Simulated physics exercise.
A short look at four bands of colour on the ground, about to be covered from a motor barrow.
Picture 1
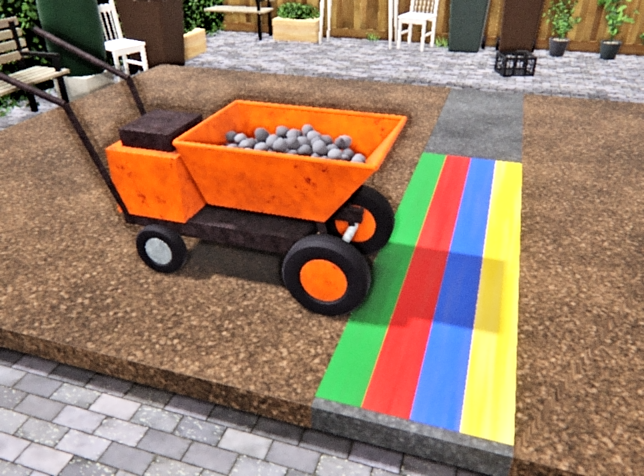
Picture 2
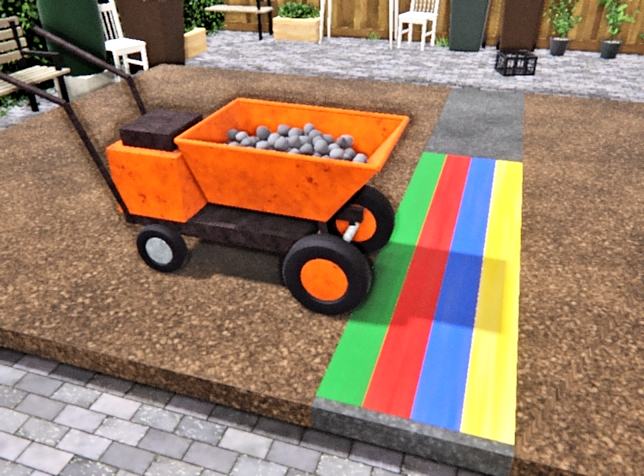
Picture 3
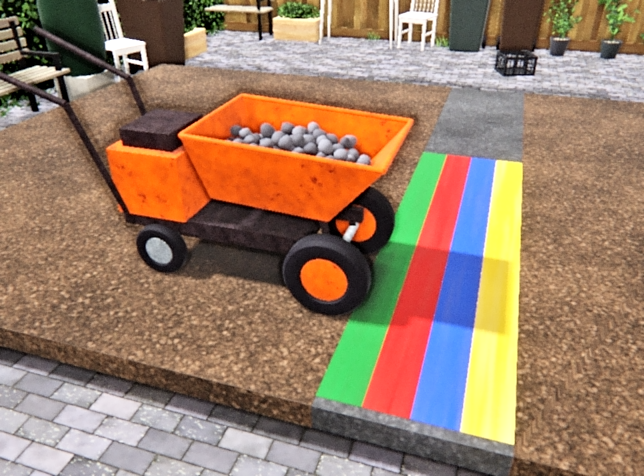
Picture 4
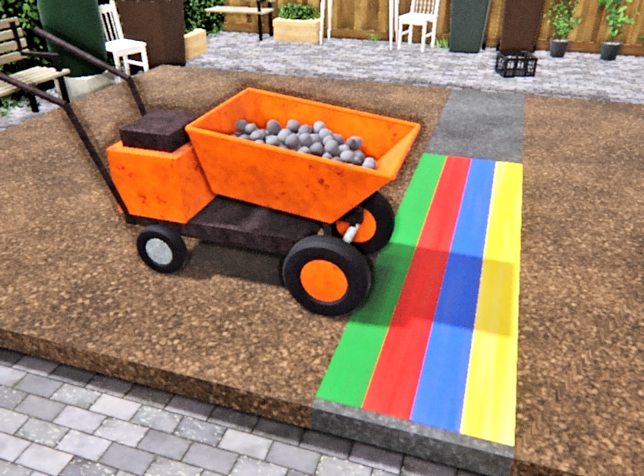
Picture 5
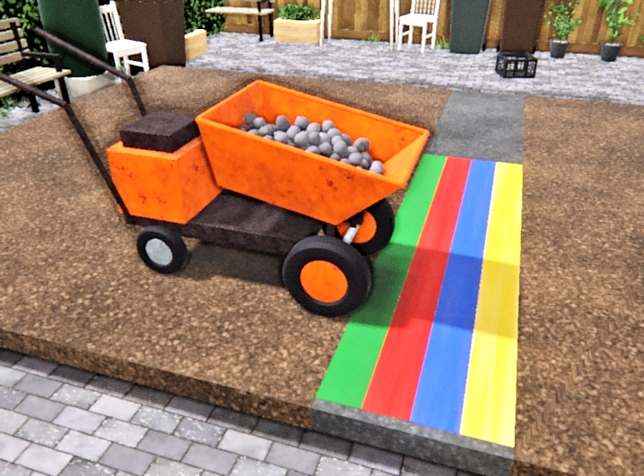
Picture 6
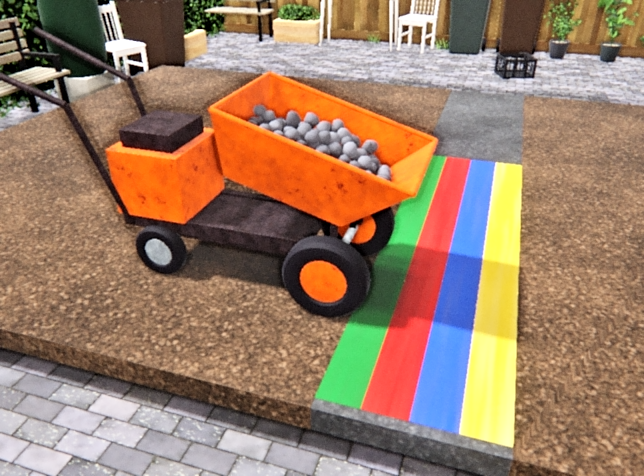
In a paved yard, an orange motor barrow full of round grey cobbles stood beside green, red, blue and yellow strips, and its skip slowly tilted forward to the right, its back end rising.
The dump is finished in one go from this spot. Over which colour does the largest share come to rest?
The yellow strip carries the most.
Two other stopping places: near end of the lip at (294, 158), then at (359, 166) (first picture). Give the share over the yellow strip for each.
The first gives 20 %, the second 30 %.
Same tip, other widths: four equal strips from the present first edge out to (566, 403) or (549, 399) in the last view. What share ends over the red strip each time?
Roughly 0 per cent, and 0 per cent.
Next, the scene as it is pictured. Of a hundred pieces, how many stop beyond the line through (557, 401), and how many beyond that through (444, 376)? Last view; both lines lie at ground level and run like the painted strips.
First some 20, then 80 per cent.
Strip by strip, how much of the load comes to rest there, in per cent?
In per cent, green strip 0, red strip 0, blue strip 10 and yellow strip 35.
Just after the last frame, skip tipped steeply; every one in the skip.
A moment on, skip tipped steeply; almost all in the skip; just a few over the blue strip; about a tenth over the yellow strip; just a few falling.
Further on, skip tipped right over; roughly a quarter in the skip; about a tenth over the blue strip; roughly a third over the yellow strip; roughly a third off the paint.
When it is over, skip tipped right over; about a tenth in the skip; just a few over the green strip; not one over the red strip; about a tenth over the blue strip; roughly a third over the yellow strip; roughly a third off the paint.
